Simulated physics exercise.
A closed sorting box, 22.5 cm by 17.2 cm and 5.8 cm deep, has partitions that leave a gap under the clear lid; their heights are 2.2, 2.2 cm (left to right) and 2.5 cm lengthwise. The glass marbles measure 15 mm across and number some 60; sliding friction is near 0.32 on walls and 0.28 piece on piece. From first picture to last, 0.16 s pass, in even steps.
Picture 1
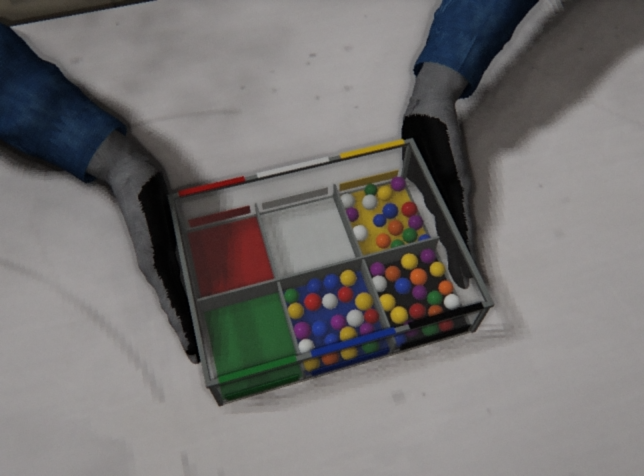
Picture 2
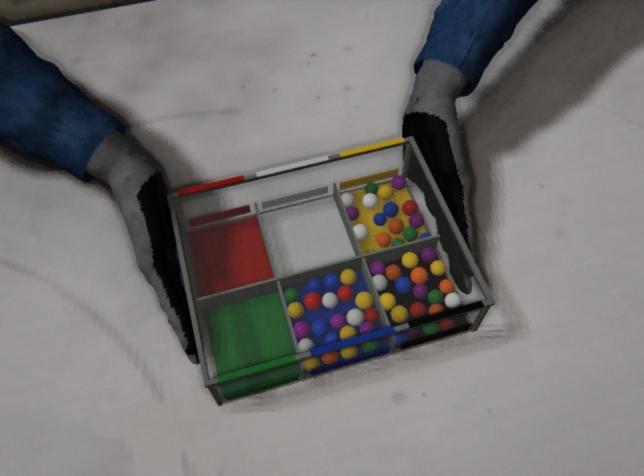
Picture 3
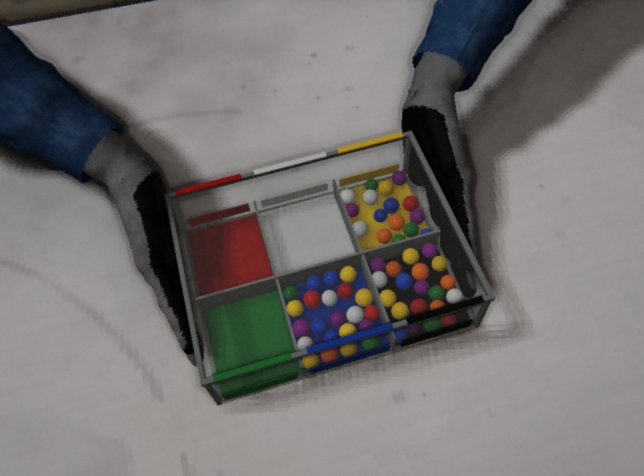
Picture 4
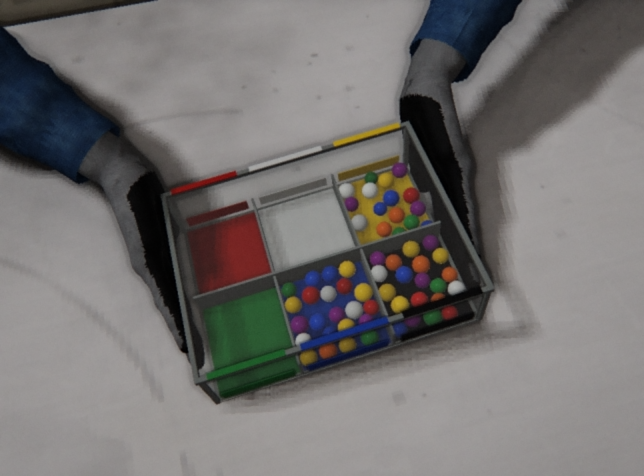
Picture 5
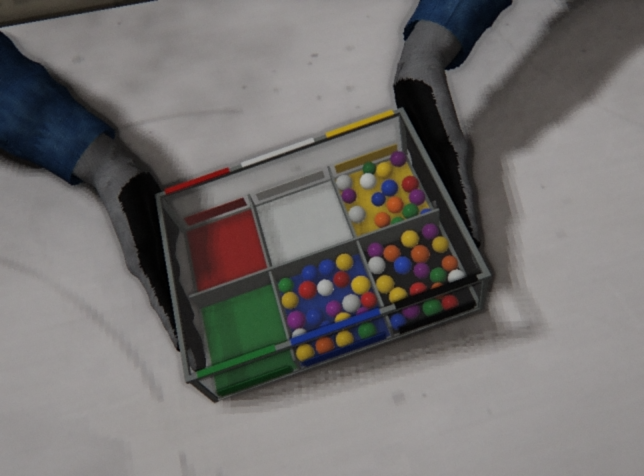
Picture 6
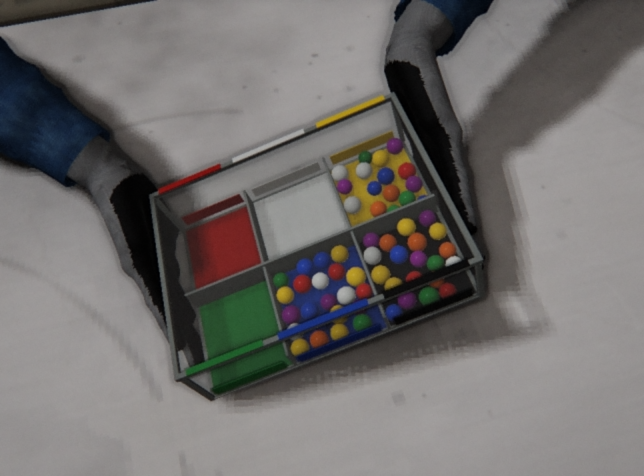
The video shows two gloved hands holding a divided box with colorful balls in its yellow, blue and black compartments, then gradually raising its right side into a slight tilt while the balls stay within their compartments.
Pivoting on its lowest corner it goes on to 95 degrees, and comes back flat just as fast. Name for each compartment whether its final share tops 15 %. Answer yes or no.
Red yes, blue no, green yes, yellow no, white no, black no.
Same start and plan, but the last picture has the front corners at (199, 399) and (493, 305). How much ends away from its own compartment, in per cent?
It would be near 90 per cent.
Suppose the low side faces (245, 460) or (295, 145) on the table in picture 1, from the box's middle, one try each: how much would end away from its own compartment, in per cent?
Some 85 and 70 per cent.
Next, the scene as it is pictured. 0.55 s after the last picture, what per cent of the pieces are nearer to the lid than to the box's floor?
Roughly 80 per cent.
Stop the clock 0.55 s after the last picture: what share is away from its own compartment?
Roughly 20 per cent.
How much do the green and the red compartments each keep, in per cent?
Green 30, red 65.
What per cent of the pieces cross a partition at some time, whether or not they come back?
About 95 per cent.
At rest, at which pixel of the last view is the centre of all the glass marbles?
Around (234, 272).
Then, 0.55 s after the last picture, tilt 95 degrees; blue 40 %, green 5 %, yellow 20 %, white 5 %, black 25 %.
Then, 0.92 s after the last picture, tilt 40 degrees; red 65 %, blue 5 %, green 25 %.
Then, 1.37 s after the last picture, tilt 0 degrees; red 65 %, blue 5 %, green 30 %.
In the end, red 65 %, blue 5 %, green 30 %, yellow 0 %, white 0 %, black 0 %.
